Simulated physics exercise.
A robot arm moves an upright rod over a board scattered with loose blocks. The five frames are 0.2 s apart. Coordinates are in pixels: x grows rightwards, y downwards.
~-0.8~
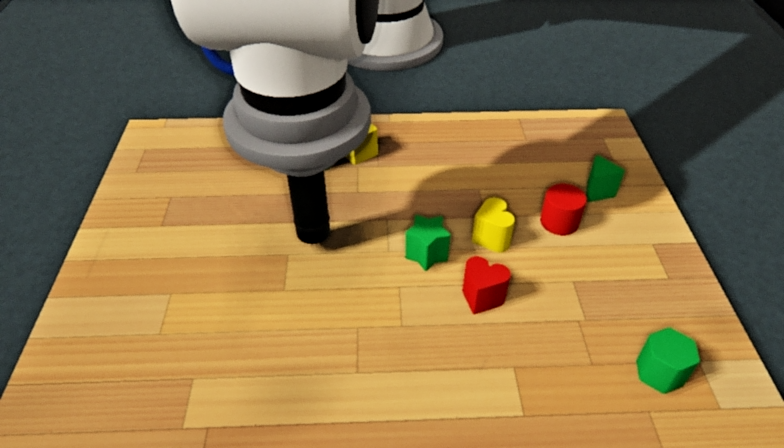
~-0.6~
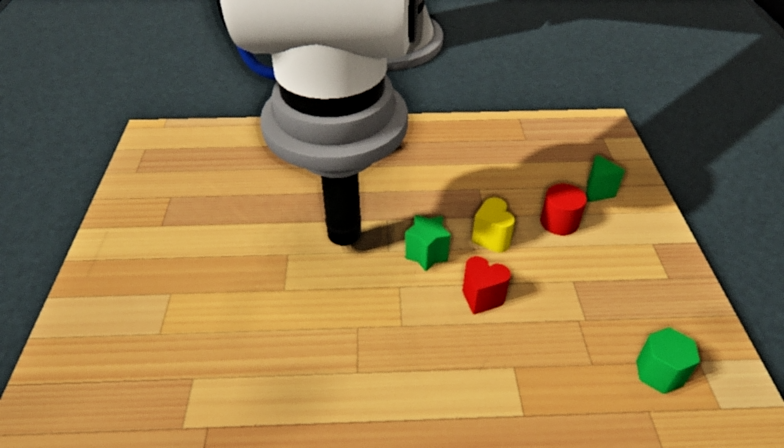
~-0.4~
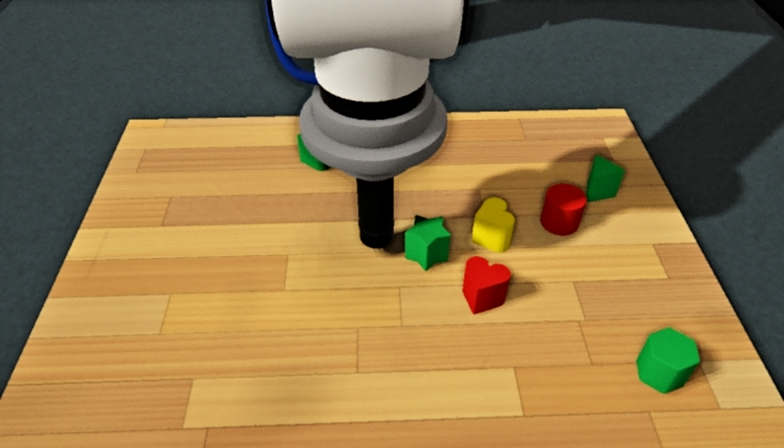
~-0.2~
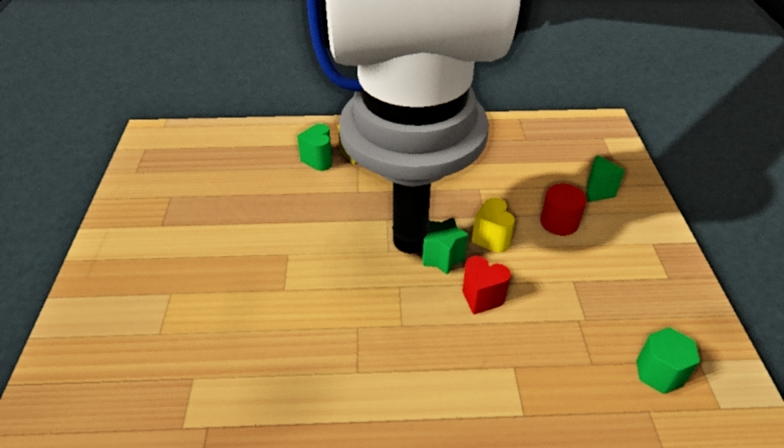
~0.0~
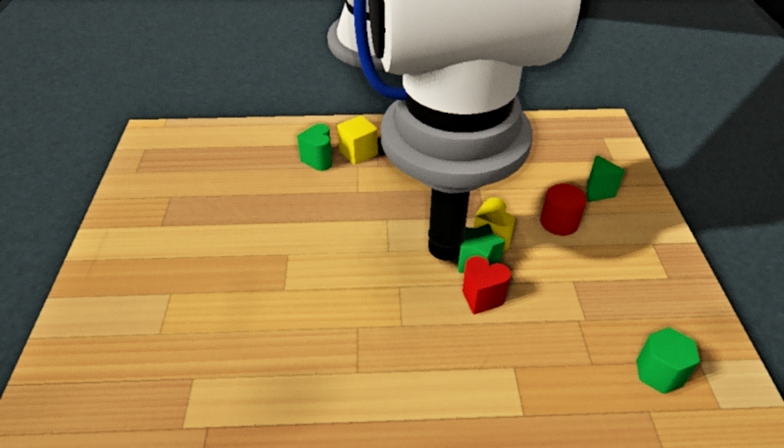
The footage shows a robot arm moving an upright black rod rightward across a wooden board of colored blocks, reaching a green star block and pushing it right, between a yellow heart-shaped block and a red heart-shaped block.
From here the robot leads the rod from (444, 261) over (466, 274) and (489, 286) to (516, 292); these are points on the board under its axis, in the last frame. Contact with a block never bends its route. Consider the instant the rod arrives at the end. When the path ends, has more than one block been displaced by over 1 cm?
Short answer: Yes.
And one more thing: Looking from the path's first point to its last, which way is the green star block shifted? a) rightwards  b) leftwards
Letter b.
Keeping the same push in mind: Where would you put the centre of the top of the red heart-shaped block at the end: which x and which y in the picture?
At (517, 299).
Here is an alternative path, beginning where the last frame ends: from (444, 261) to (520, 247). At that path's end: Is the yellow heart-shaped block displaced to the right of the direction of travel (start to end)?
I expect not.
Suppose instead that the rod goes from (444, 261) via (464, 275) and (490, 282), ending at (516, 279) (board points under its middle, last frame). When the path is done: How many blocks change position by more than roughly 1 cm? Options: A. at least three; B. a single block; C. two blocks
C
The first path, step by step. Halfway along, rod (479, 269); green star block (512, 245), turned 30° anticlockwise; red heart-shaped block (501, 285).
At the end, rod (519, 280); green star block (533, 243), turned 70° anticlockwise; red heart-shaped block (517, 299), turned 45° clockwise; yellow heart-shaped block in place.
